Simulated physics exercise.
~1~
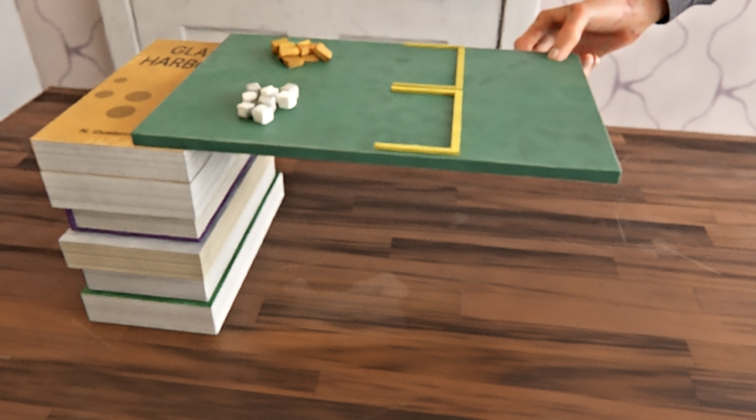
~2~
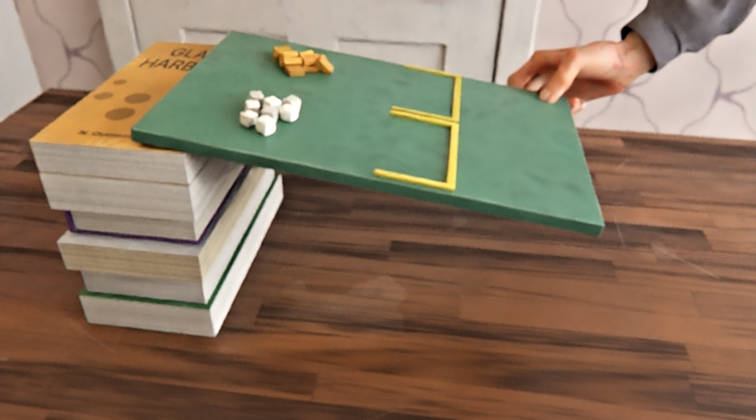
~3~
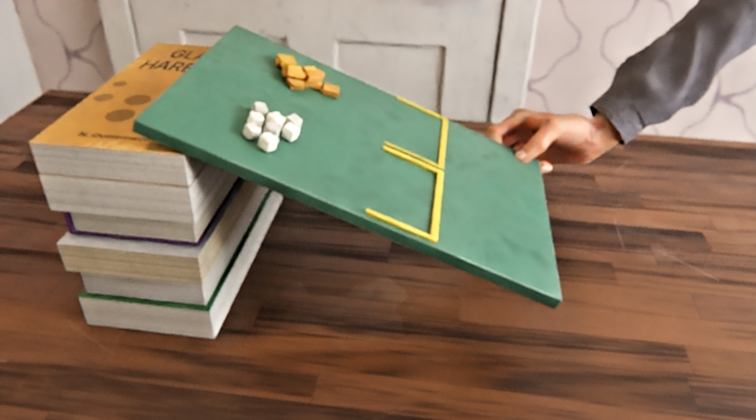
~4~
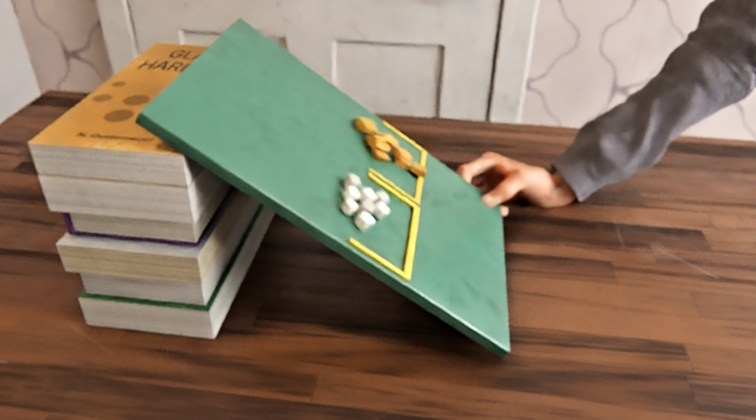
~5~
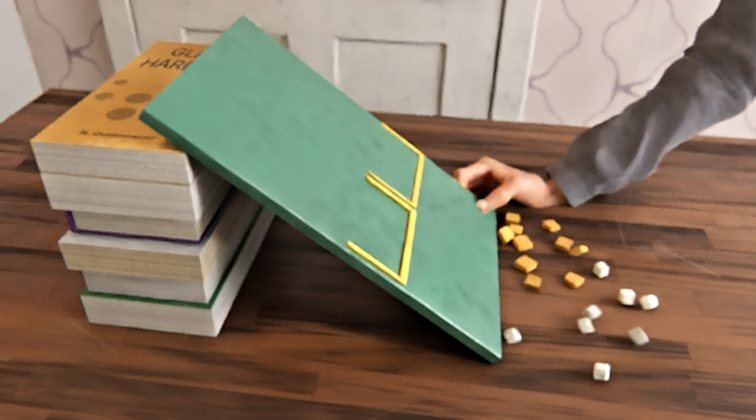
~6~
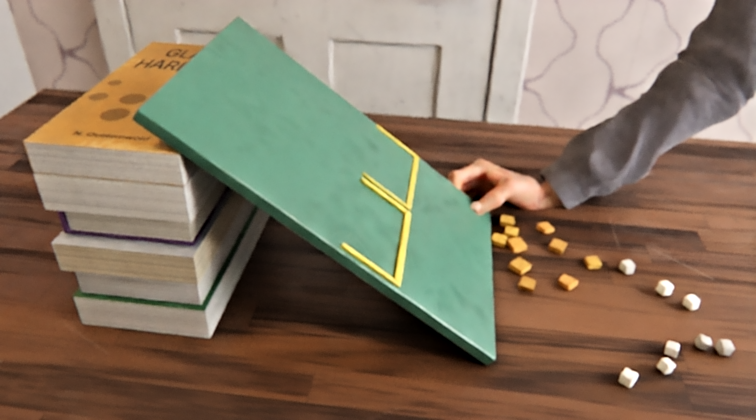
Green board propped on books tilting down under a hand, white and orange pieces sliding past yellow strips and scattering across the wooden surface.
